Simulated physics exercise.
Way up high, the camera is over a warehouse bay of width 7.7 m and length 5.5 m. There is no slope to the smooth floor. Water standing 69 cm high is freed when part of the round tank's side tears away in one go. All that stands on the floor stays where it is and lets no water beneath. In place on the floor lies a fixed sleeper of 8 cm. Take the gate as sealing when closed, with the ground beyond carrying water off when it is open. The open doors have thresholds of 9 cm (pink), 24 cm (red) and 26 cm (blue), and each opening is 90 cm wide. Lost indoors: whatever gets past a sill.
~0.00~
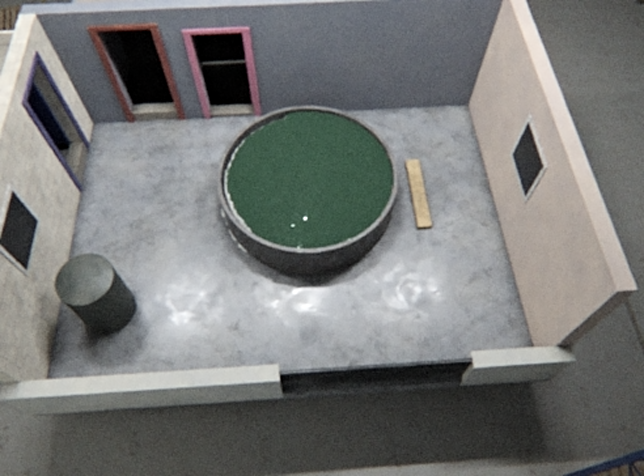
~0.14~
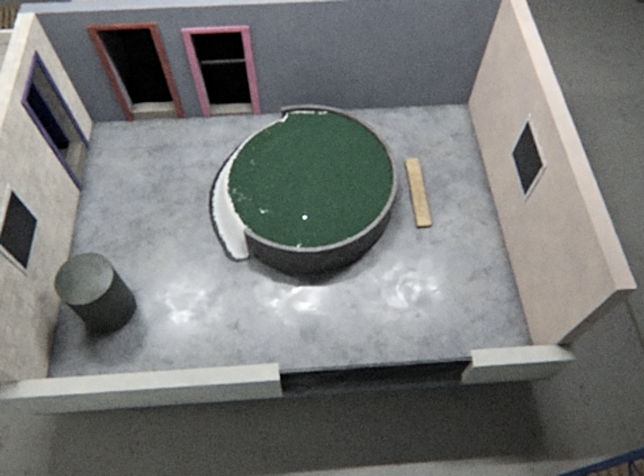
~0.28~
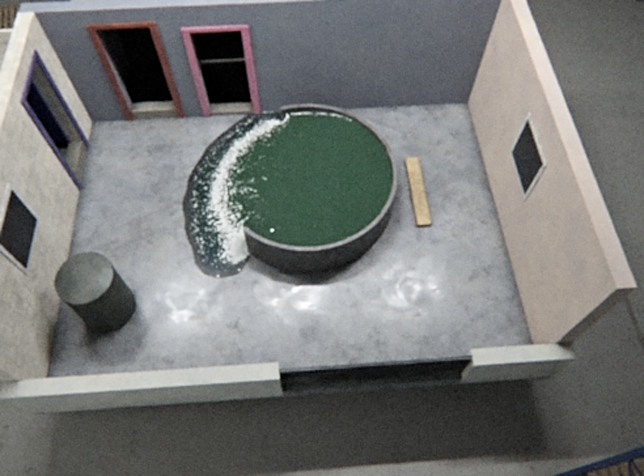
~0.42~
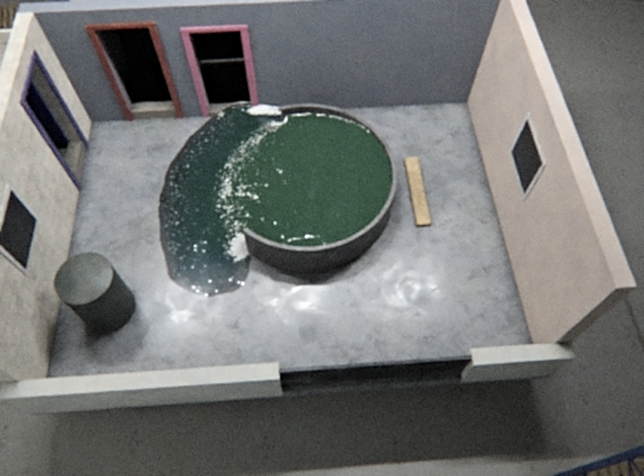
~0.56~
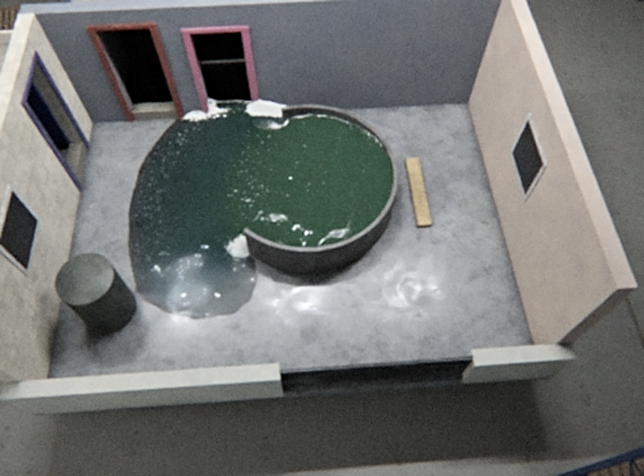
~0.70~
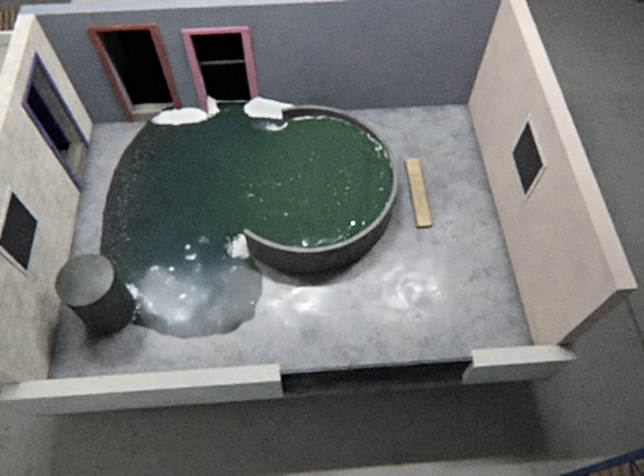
At the start, green water stands still in a round tank inside a walled room with open doorways. The tank's left side gives way and white, foamy water pours out onto the grey floor. The dark sheet then widens leftward, reaching the back wall by the doorways and the small grey cylinder.
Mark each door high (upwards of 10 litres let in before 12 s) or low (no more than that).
Marks: Pink door high, red door high, blue door high.
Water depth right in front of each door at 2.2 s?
Pink 23 cm, red 25 cm, blue 49 cm.
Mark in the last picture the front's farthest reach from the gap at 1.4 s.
I'd put it near pixel (69, 392) of the last picture.
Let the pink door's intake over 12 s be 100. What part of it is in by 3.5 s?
Estimate: Around 70 per cent.
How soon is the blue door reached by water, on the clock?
Blue 0.9 s.
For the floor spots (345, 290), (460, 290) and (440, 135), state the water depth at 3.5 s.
0, 0 and 1 cm.
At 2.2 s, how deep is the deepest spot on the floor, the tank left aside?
Peak depth: Approx. 57 cm.
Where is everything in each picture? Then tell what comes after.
Still water, 69 cm deep, in the round tank at (308, 176), in the first frame.
Water pours out at (228, 178) and has run 1.6 m, to (278, 128); deepest outside 38 cm, 69 cm at the round tank's back, in the second frame.
The front is at (277, 114), 1.9 m from the gap at (229, 178); 2.7 m2 of floor is under water; 69 cm left at the back of the round tank, in the third frame.
Water pours out at (228, 179) and has run 2.2 m, to (205, 289); deepest outside 36 cm, 69 cm at the round tank's back, in the fourth frame.
The front is at (176, 309), 2.6 m from the gap at (229, 180); 8.0 m2 of floor is under water; 69 cm left at the back of the round tank, in the fifth frame.
The front is at (135, 319), 3.0 m from the gap at (229, 181); 10.4 m2 of floor is under water; 67 cm left at the back of the round tank, in the sixth frame.
After 1.4 s water covers 45 % of the floor and is deepest (51 cm) near (93, 125); pink door 28 cm at the sill, 121 L in, red door 23 cm at the sill, 0 L in, blue door 26 cm at the sill, 0 L in.
After 2.2 s water covers 50 % of the floor and is deepest (57 cm) near (102, 125); pink door 23 cm at the sill, 209 L in, red door 25 cm at the sill, 0 L in, blue door 49 cm at the sill, 41 L in.
After 3.5 s water covers 55 % of the floor and is deepest (36 cm) near (67, 268); pink door 17 cm at the sill, 279 L in, red door 35 cm at the sill, 47 L in, blue door 34 cm at the sill, 157 L in.
After 7.0 s water covers 95 % of the floor and is deepest (28 cm) near (530, 360); pink door 14 cm at the sill, 388 L in, red door 14 cm at the sill, 67 L in, blue door 12 cm at the sill, 170 L in.
After 12.0 s water covers 100 % of the floor and is deepest (20 cm) near (333, 119); pink door 15 cm at the sill, 413 L in, red door 13 cm at the sill, 67 L in, blue door 8 cm at the sill, 170 L in.
